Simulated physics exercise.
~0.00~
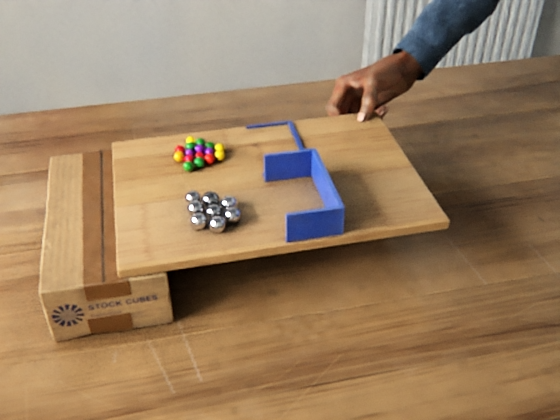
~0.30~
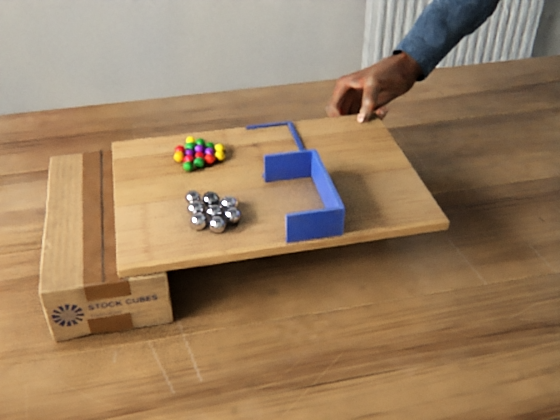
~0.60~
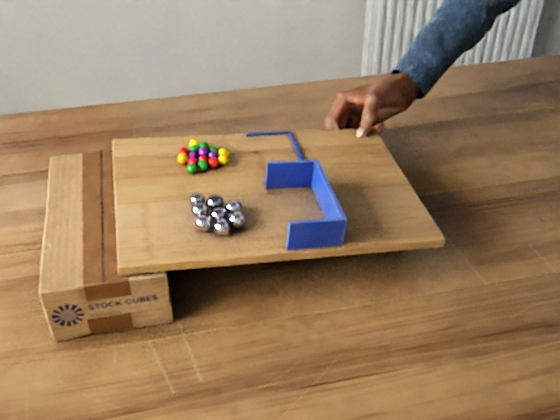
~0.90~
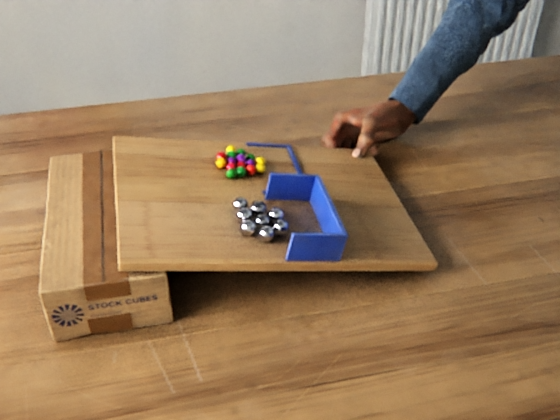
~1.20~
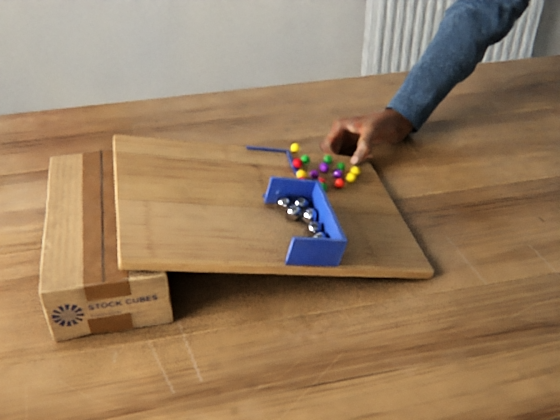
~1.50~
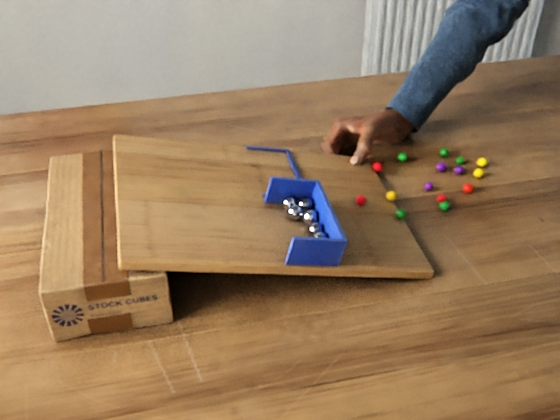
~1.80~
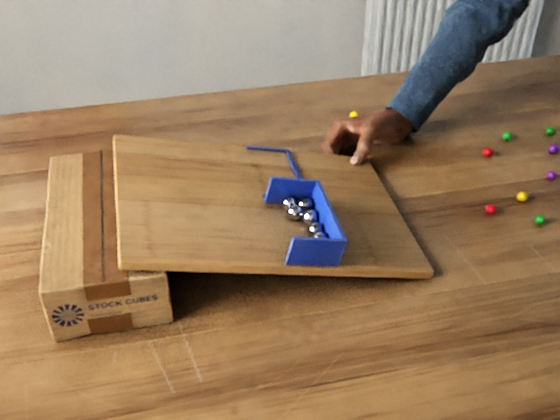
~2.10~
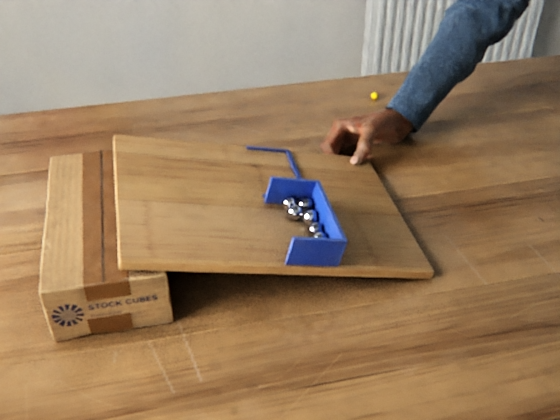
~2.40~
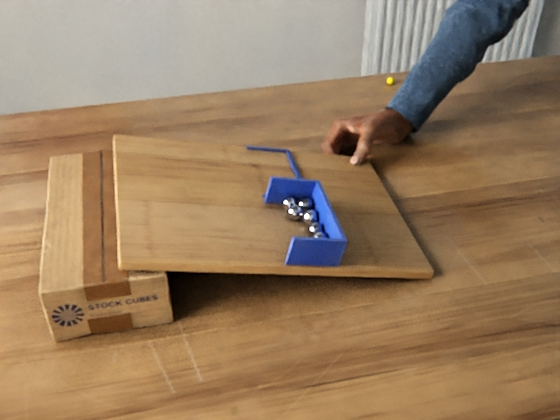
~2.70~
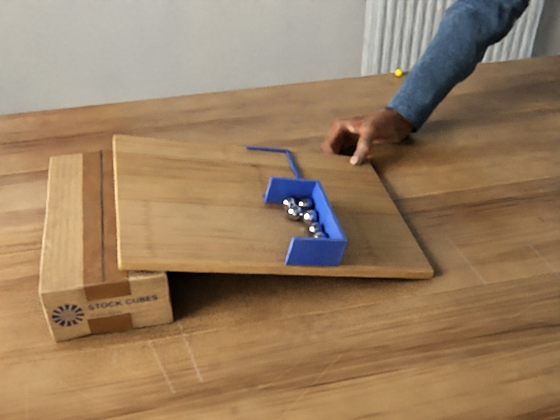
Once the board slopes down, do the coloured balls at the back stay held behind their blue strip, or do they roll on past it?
The coloured balls roll on past their blue strip and scatter off the board onto the table. Only the silver balls nearer the viewer are held, ending up against their blue barrier.
